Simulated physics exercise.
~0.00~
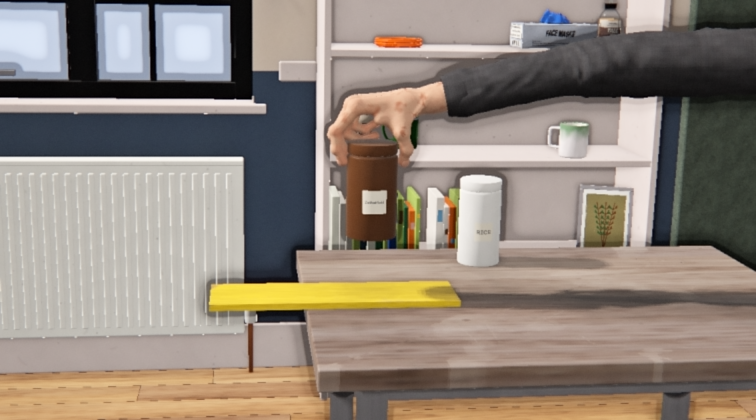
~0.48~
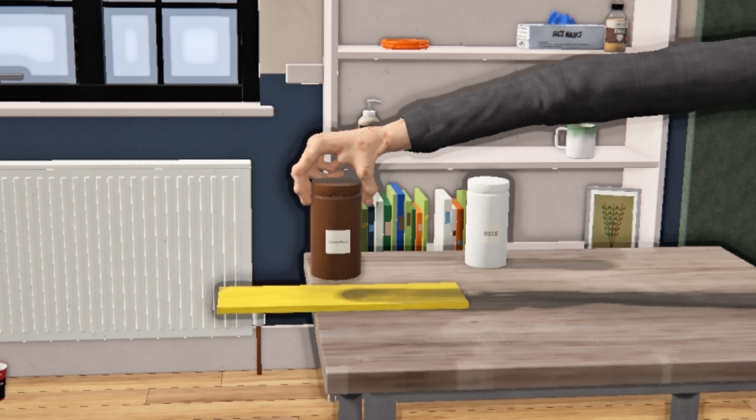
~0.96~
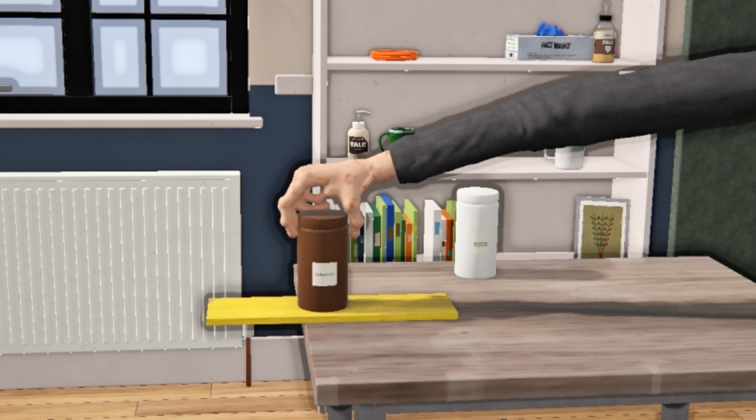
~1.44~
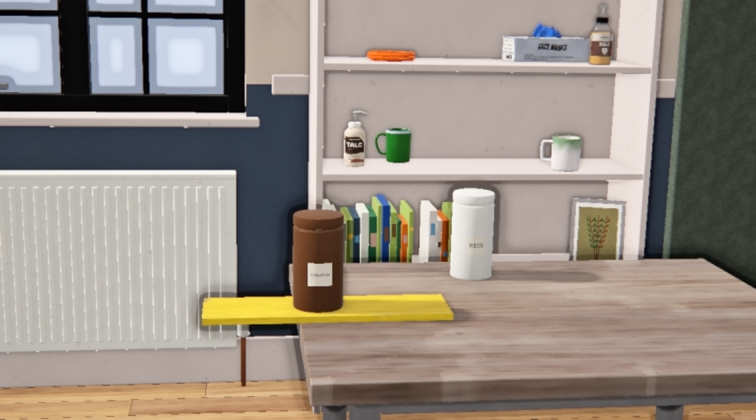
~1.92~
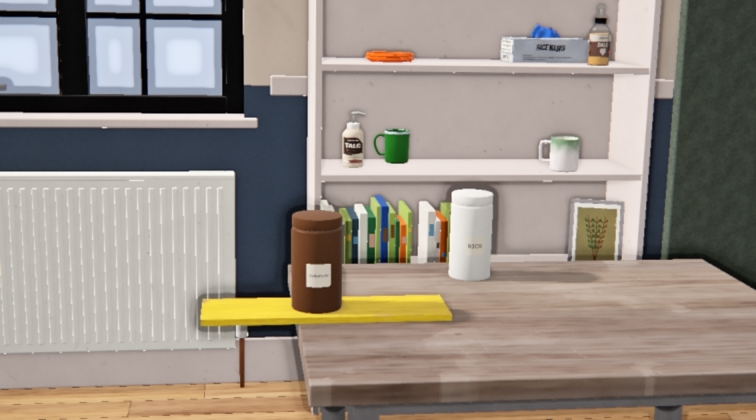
To begin with, a yellow plank lies flat on a wooden table, its left end sticking out past the table's edge, while a white jar stands farther back. A hand reaching in from the right holds a brown jar by its top above the plank. The hand carries the jar left and downward, keeping it upright, and sets it on the plank near the table's edge. It then lets go and withdraws out of view. The plank stays in place, with the brown jar standing upright on it and the white jar still on the table.
